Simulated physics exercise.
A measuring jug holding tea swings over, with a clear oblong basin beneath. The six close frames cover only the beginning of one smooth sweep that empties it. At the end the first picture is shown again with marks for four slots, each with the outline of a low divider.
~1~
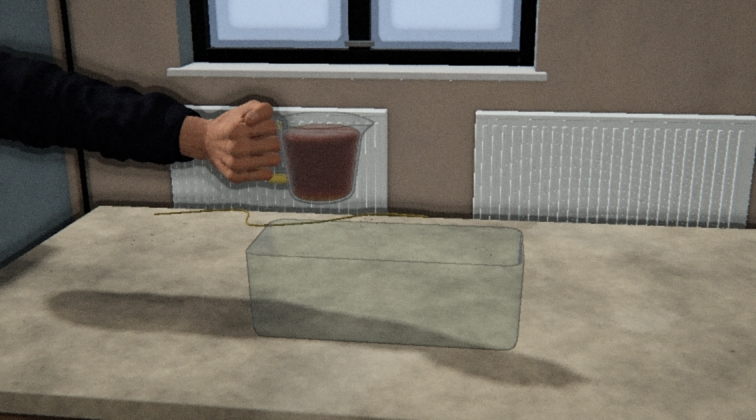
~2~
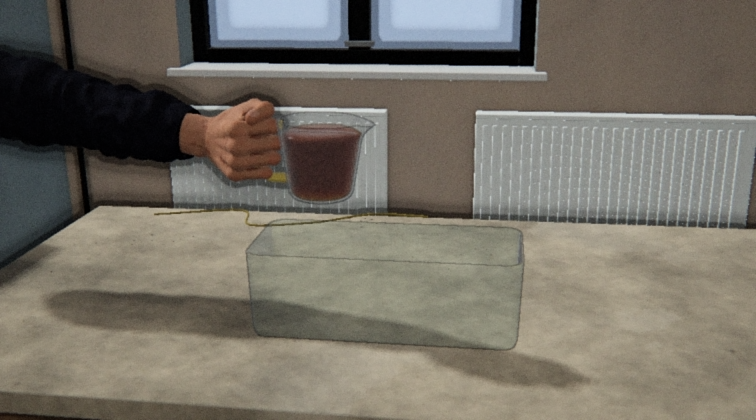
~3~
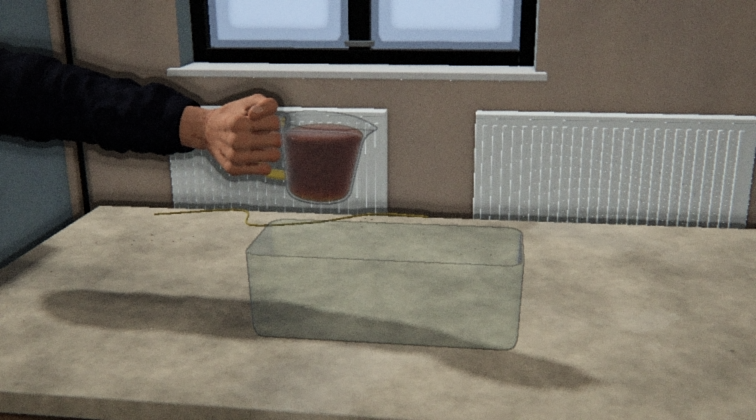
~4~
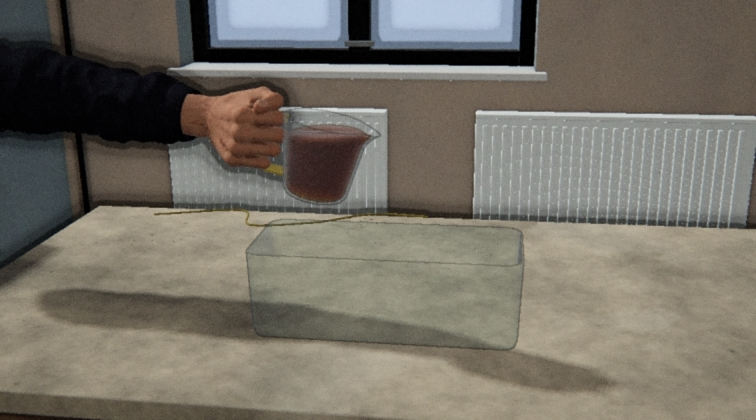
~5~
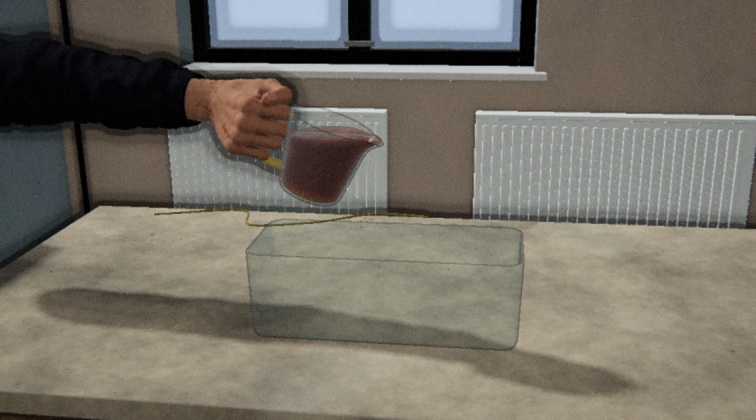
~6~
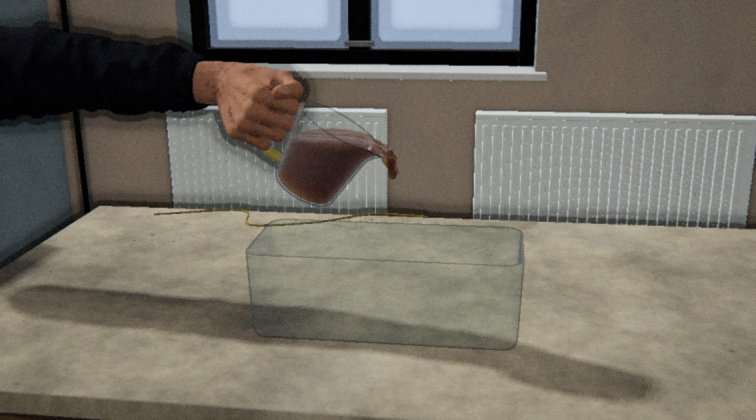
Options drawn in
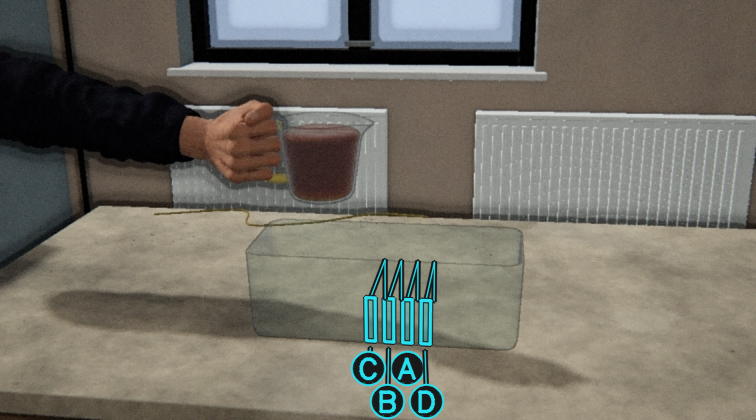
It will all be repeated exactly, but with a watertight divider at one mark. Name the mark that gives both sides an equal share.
I would pick position A.
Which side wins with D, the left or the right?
The left side.
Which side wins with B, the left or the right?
More ends on the right.
In cyan, A at (406, 349); B at (388, 348); C at (370, 347); D at (425, 350).
For position A, about 46 % ends left of the wall and 53 % right of it.
For position B, about 21 % ends left of the wall and 78 % right of it.
For position C, about 8 % ends left of the wall and 92 % right of it.
For position D, about 82 % ends left of the wall and 17 % right of it.
